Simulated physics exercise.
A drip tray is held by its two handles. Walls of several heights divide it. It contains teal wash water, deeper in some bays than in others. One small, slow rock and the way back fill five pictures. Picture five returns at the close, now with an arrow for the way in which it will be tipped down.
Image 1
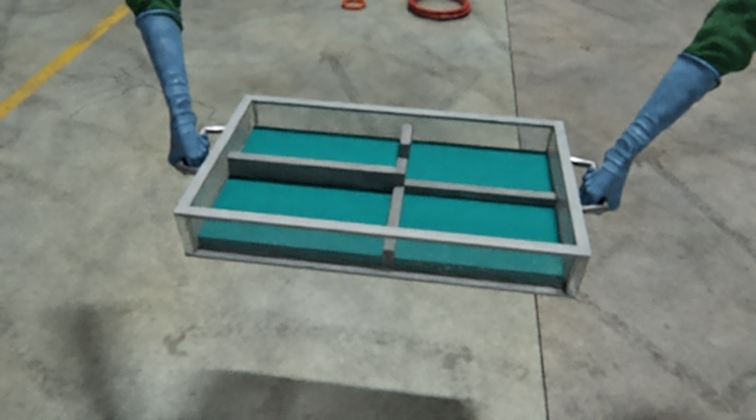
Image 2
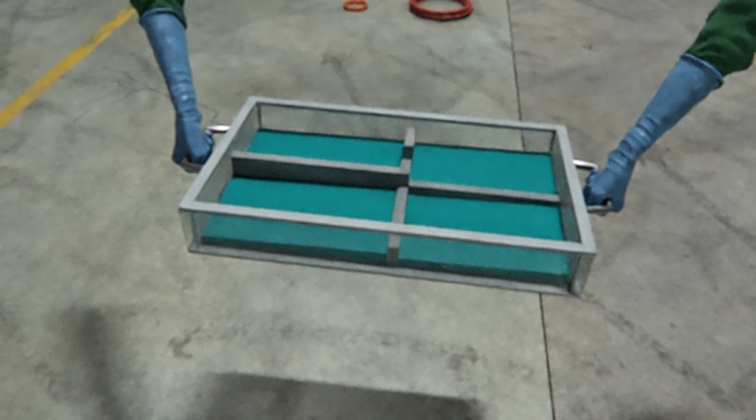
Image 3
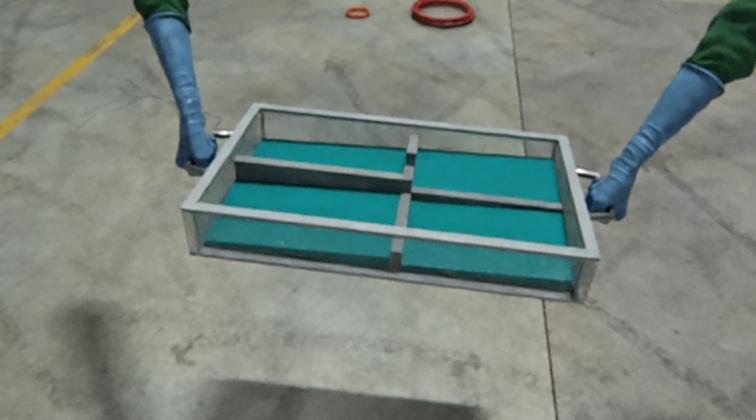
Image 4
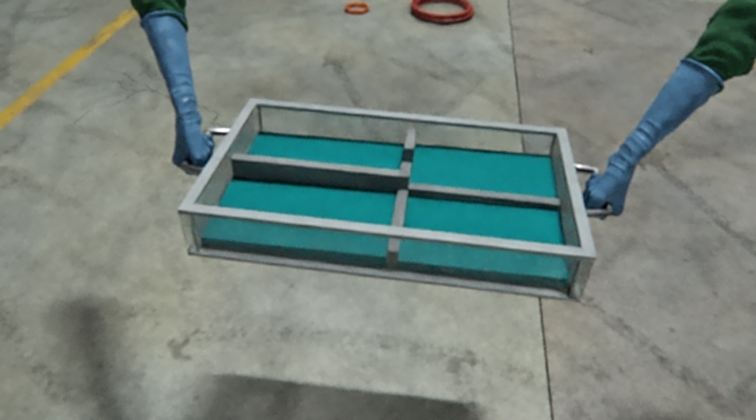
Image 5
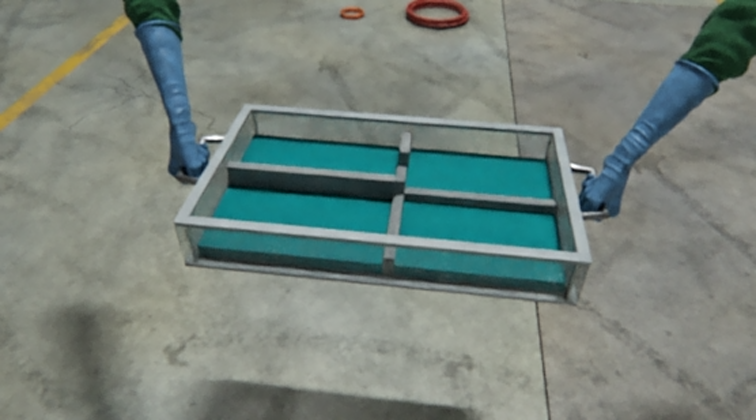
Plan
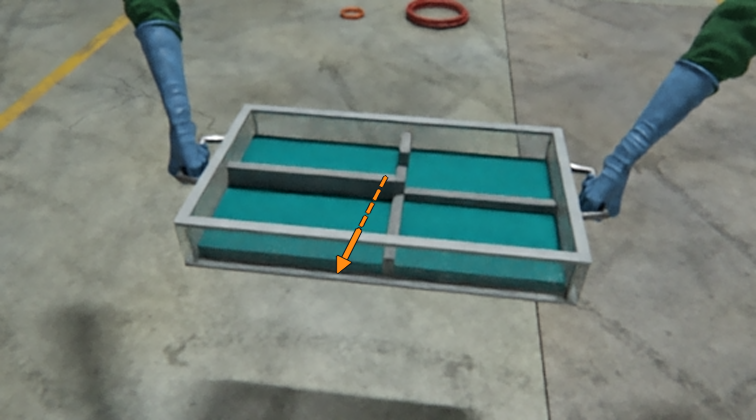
In the video, two blue-gloved hands hold a divided, clear-sided tray of teal liquid by its handles above a concrete floor. They tilt it very slightly down toward the back right, then bring it back level, shifting it only a little.
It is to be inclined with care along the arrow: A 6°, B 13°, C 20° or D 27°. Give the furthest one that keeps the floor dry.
The limit is C.
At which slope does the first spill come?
The answer is D.
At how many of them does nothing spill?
Three.
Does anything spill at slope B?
No, that is safe.
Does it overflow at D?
Yes.
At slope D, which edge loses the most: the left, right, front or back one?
The front rim.
The tray is level; deepest in the back left bay, at (323, 154), shallowest in the front right.
Tipped about 3° down to the back right; no wall is crossed.
Tipped about 4° down to the back right; no wall is crossed.
Tipped about 2° down to the back right; no wall is crossed.
The tray is level; deepest in the back left bay, at (322, 163), shallowest in the front right.
The arrow ends at (339, 267).
Choosing A, nothing spills; the back left bay holds the most.
Choosing B, nothing spills; the back left bay holds the most.
Choosing C, nothing spills; the front left bay holds the most.
Choosing D, about 18 % goes over the rim.
